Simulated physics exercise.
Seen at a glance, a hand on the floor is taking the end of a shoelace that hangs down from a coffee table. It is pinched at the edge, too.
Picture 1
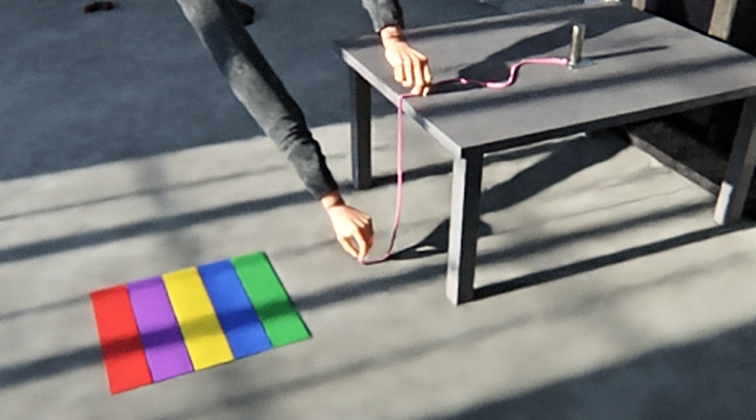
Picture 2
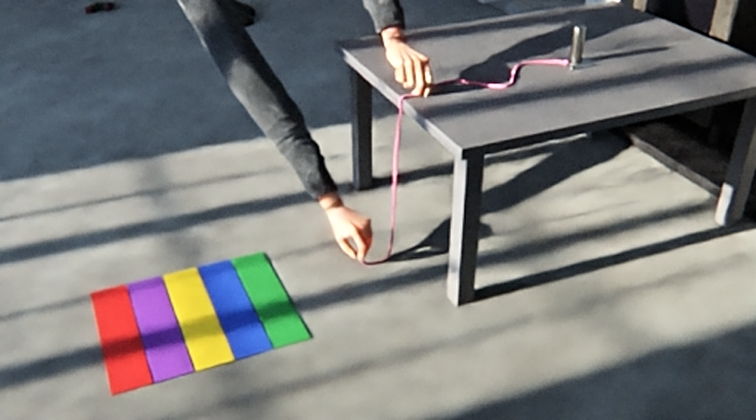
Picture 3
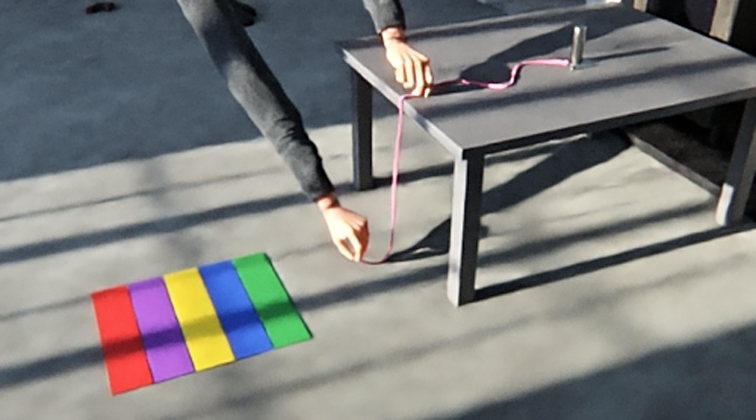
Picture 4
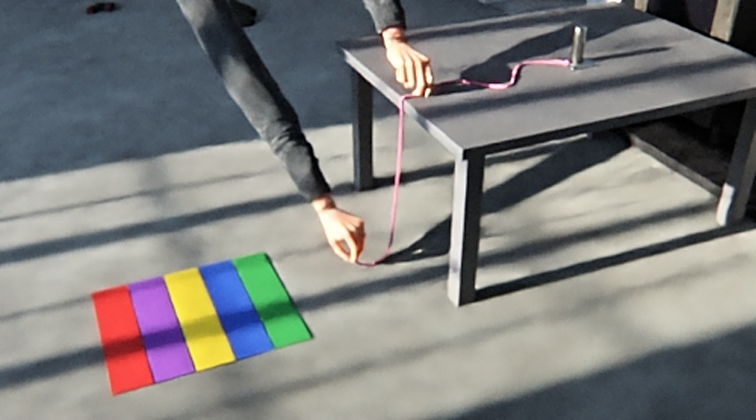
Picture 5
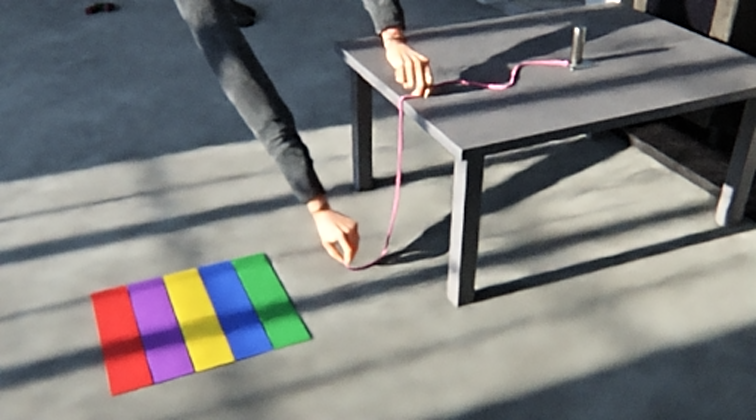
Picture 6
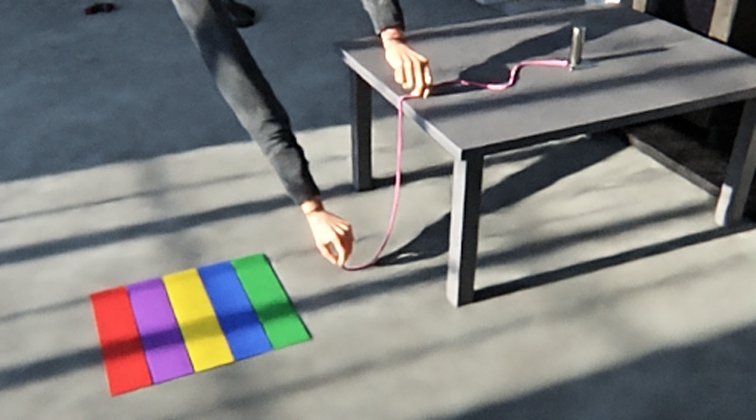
The video shows one hand pinching a pink shoelace at the edge of a gray table while another, near the floor, holds its hanging end and moves it slightly left, toward a row of five colored strips.
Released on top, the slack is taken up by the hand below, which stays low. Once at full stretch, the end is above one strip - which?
The end stops over the yellow strip.
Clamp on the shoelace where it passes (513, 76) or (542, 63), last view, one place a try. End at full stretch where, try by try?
In order of the tries, close to (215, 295) and close to (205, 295).
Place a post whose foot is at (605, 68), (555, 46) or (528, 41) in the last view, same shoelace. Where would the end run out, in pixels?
Try by try, around (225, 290), (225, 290) and (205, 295).
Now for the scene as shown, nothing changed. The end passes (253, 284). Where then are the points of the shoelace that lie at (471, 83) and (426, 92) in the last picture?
Approx. (444, 90); approx. (398, 112).
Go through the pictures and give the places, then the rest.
End (359, 255); green (283, 325); blue (246, 335); yellow (207, 346); purple (168, 357); red (127, 368), in the first picture.
End (358, 256); shoelace through (537, 62) (511, 84) (444, 82) (400, 114) (395, 181) (391, 245), in the second picture.
End (355, 257), in the third picture.
End (350, 258); shoelace through (538, 63) (511, 85) (445, 83) (402, 114) (397, 181) (390, 246), in the fourth picture.
End (345, 260), in the fifth picture.
End (339, 262); shoelace through (536, 63) (510, 85) (443, 83) (401, 115) (398, 181) (384, 246), in the sixth picture.
A little later, end near (253, 284); over green.
Next, end near (218, 292); over blue.
When it is tight, end near (197, 298); over yellow. Over yellow.
